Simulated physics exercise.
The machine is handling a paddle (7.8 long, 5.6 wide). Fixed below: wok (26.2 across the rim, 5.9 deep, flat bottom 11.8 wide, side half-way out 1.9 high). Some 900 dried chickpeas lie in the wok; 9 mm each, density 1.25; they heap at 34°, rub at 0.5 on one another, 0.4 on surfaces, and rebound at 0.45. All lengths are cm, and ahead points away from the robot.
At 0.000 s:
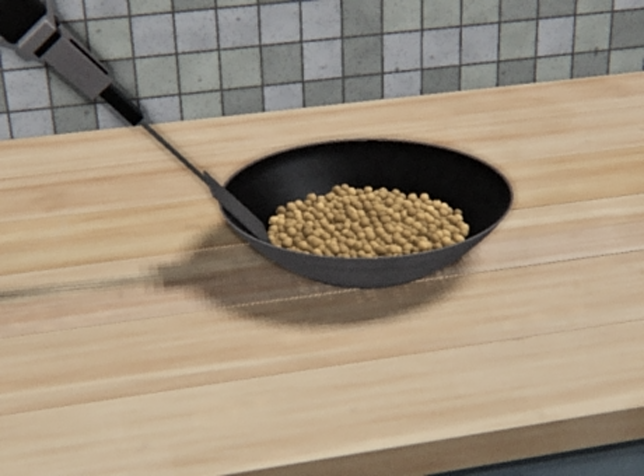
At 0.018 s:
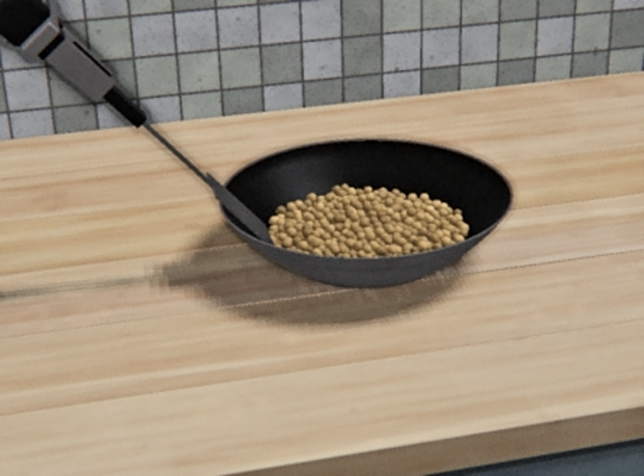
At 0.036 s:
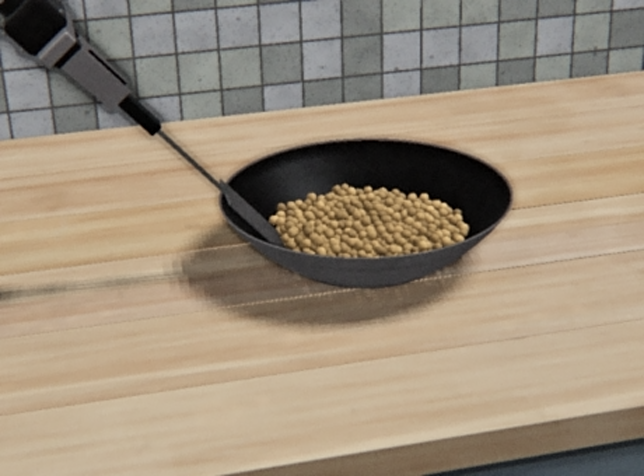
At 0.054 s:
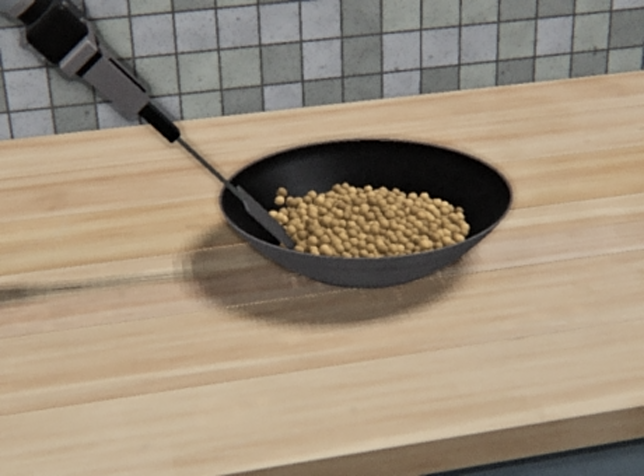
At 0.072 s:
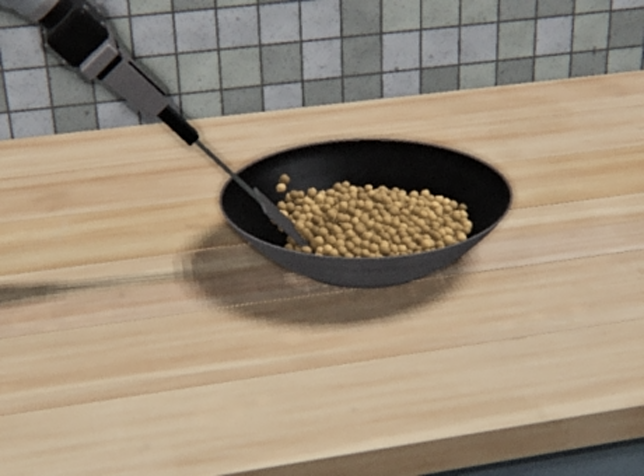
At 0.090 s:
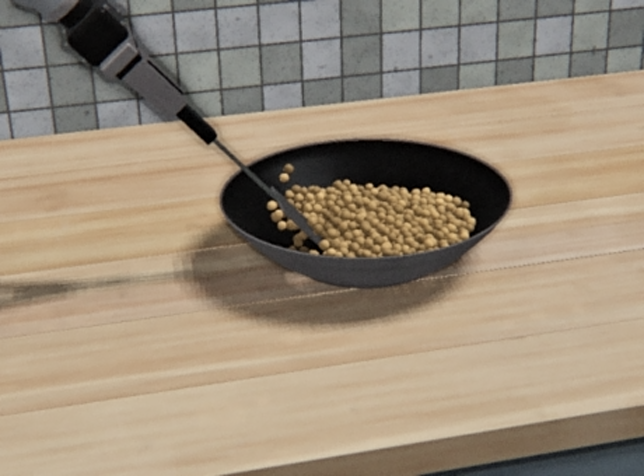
A robotic arm holding a thin paddle slides it rightward from the left side of a dark wok on a wooden counter, pushing into the heap of dried chickpeas as a few separate at the heap's left edge.
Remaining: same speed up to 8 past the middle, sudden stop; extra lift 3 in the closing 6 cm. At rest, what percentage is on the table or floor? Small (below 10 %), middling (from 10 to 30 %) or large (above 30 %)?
On the table or floor the share is middling, from 10 to 30 %.
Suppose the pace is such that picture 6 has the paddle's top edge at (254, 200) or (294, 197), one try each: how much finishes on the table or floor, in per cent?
Some 5 and 20 per cent.
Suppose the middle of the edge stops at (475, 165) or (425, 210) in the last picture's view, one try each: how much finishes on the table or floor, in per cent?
About 25 and 5 per cent.
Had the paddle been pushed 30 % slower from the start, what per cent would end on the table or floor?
It would be near 10 per cent.
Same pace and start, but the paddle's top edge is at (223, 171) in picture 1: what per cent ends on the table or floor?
About 20 per cent.
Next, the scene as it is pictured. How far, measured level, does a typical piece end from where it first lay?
Roughly 3 cm.
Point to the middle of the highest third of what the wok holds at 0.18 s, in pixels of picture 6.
Around (420, 204).
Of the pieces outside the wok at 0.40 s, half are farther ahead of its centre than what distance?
About 22 cm.
By 0.13 s, sloping 50°, highest piece 6 above the table; 900 in the wok.
By 0.18 s, sloping 50°, highest piece 7 above the table; 900 in the wok.
By 0.40 s, sloping 50°, highest piece 7 above the table; 740 in the wok, 106 on the table or floor, 54 on the blade or in flight.
By 1.45 s, sloping 50°, highest piece 6 above the table; 739 in the wok, 161 on the table or floor.
Final count, 739 in the wok, 161 on the table or floor. That is 18 % on the table or floor.
